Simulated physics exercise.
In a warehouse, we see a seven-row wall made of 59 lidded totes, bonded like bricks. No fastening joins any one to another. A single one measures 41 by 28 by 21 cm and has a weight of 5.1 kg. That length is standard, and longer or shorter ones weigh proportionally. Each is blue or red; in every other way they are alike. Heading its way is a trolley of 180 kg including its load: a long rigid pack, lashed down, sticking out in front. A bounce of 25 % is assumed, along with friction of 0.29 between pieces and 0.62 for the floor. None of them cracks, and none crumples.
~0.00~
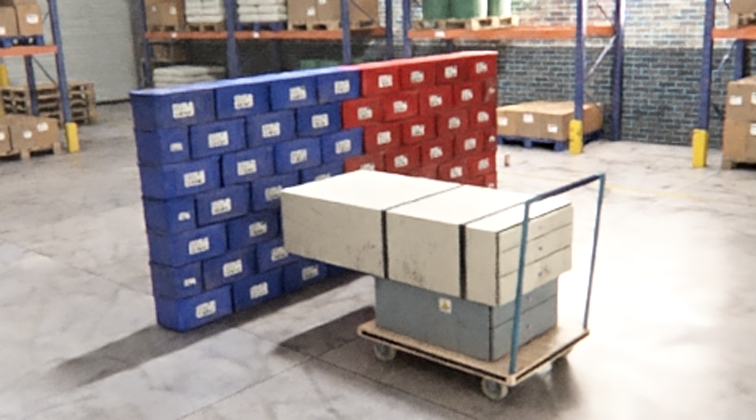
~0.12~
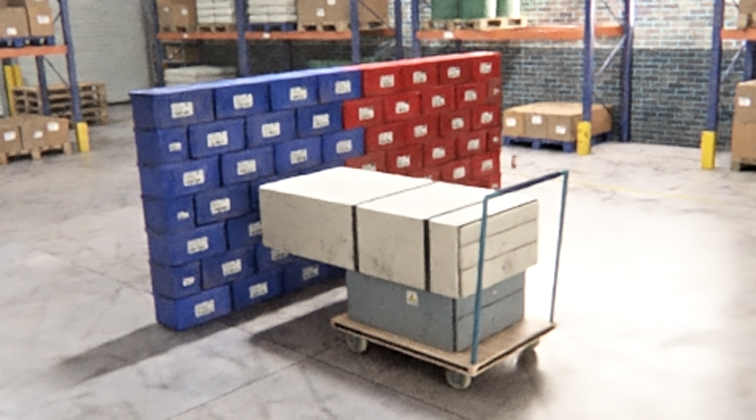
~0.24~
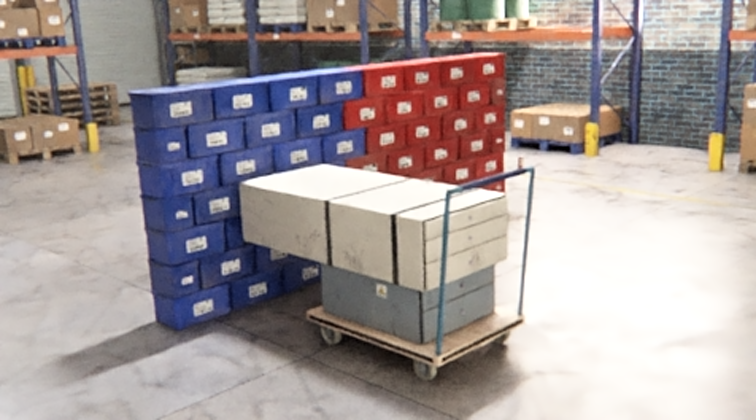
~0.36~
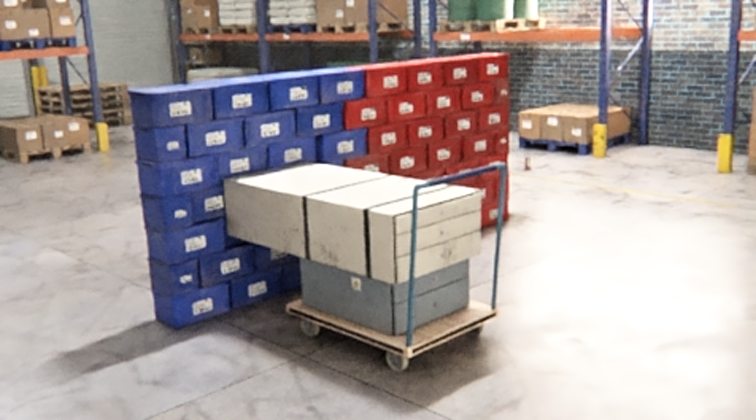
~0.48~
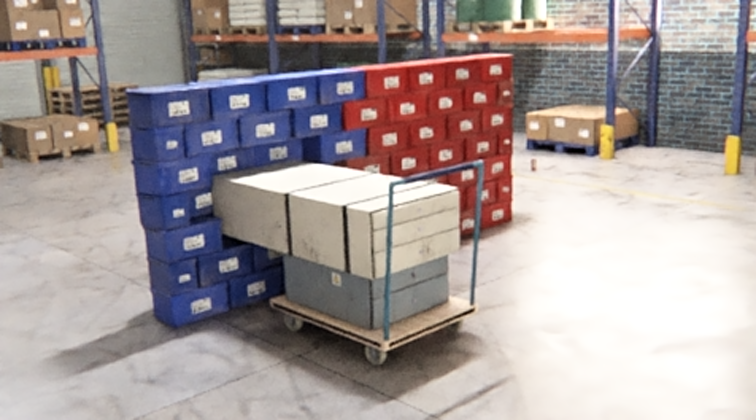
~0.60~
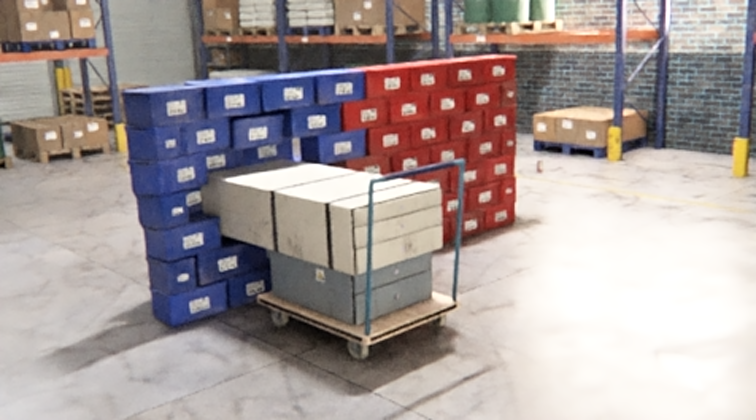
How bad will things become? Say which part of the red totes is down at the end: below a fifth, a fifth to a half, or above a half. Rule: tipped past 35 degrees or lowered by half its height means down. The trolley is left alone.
Below a fifth.
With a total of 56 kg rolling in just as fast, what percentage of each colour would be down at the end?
Down by colour: Blue 0, red 0 per cent.
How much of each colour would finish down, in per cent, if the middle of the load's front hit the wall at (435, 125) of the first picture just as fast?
Down at the end: Blue 0%, red 50%.
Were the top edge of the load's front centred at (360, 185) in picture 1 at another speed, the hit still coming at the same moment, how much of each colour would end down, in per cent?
Down at the end: Blue 50 per cent, red 0 per cent.
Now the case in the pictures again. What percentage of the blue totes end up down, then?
Blue: 50%.
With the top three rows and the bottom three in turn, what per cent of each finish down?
The top part comes to 40 per cent, the bottom part to 10 per cent.
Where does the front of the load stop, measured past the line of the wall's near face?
About 70 centimetres.
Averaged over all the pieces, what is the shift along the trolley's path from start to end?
Average: Roughly 20 cm.
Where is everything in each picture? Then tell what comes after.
In the first picture (pixels give the middle of a visible side; the camera moves round a little), load (288, 211) 47 cm short of the wall; top red tote (383, 80); top blue tote (187, 108); none has stirred.
In the second picture, load (266, 206) 29 cm short of the wall; top red tote (385, 81).
In the third picture, load (246, 202) 11 cm short of the wall; top red tote (386, 81).
In the fourth picture, load (230, 197) 55 mm into the wall's line; top red tote (388, 81); movement in 7 of them.
In the fifth picture, load (216, 194) 18 cm into the wall's line; top red tote (389, 82); movement in 14 of them.
In the sixth picture, load (205, 192) 30 cm into the wall's line; top red tote (390, 83); top blue tote (180, 106) 45 mm from its place; steepest lean 11°, the tote at (260, 132); movement in 20 of them.
After 0.82 s, load 46 cm past the wall's line, still rolling; none of the 31 red totes down (6 of 59 in all colours); top red tote unmoved; top blue tote 5° from how it stood.
After 1.24 s, load 69 cm past the wall's line, still rolling; none of the 31 red totes down (9 of 59 in all colours); top red tote unmoved; top blue tote 20° from how it stood.
After 2.10 s, load 71 cm past the wall's line, stopped; none of the 31 red totes down (14 of 59 in all colours); top red tote unmoved; top blue tote 71° from how it stood, 95 cm lower.
In the end (3.3 s), load 71 cm past the wall's line, stopped; none of the 31 red totes down (14 of 59 in all colours); top red tote unmoved; top blue tote on its side. That is 0 per cent. From the last view, middles, top red tote near (379, 82), top blue tote near (170, 225).
